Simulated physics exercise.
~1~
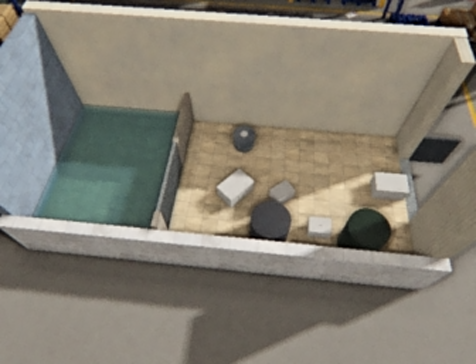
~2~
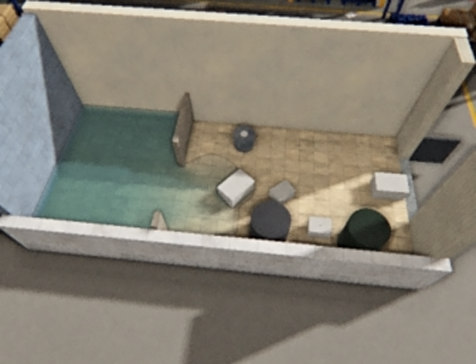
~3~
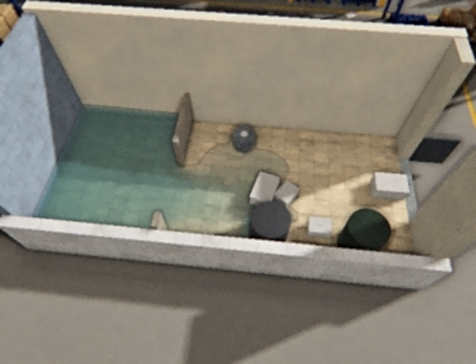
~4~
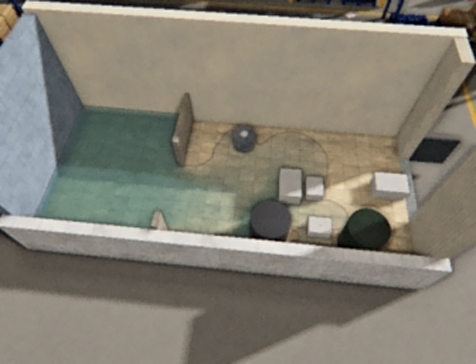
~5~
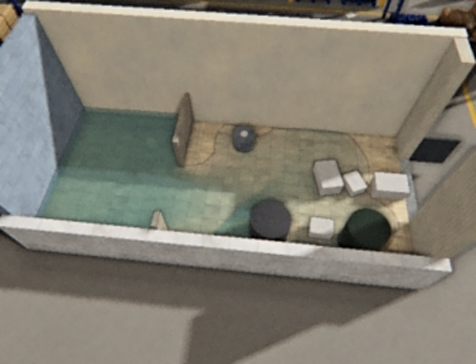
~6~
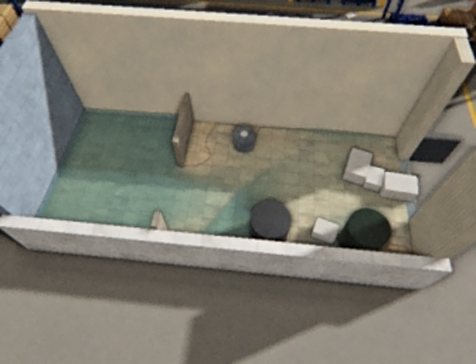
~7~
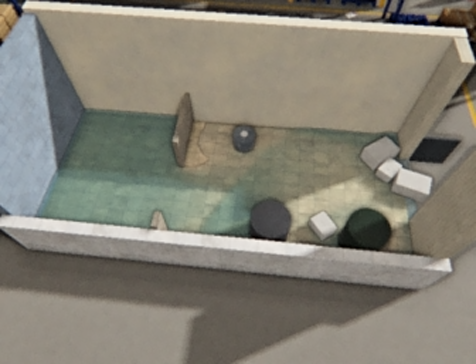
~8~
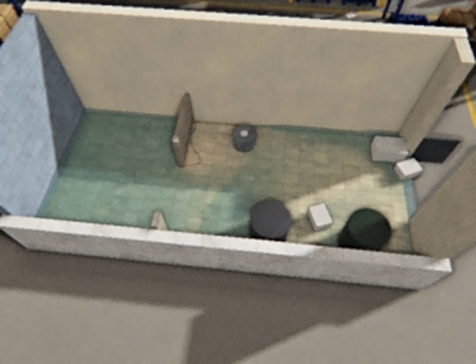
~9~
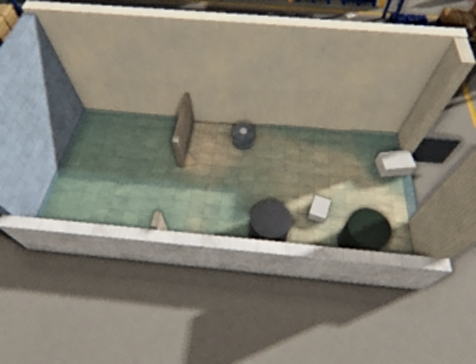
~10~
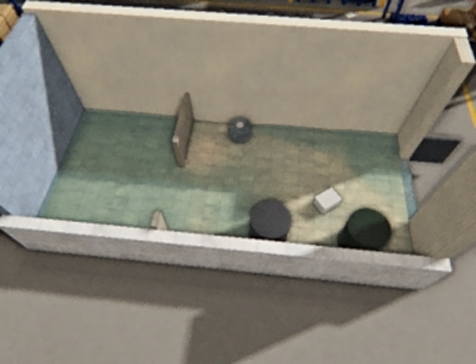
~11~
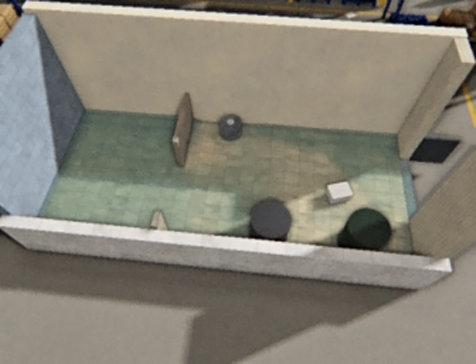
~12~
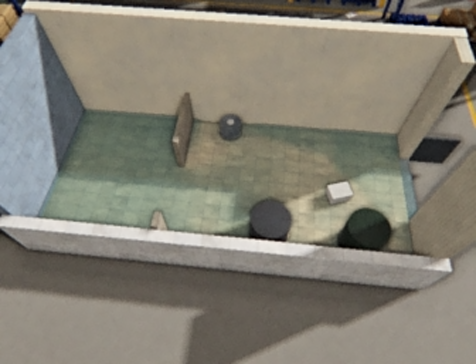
The video shows greenish water spreading from the left side of a walled, divided room across a tiled floor, carrying pale blocks rightward until three vanish near the opening at right, while one block and a small grey ball-like item shift and remain inside near two dark cylinders.
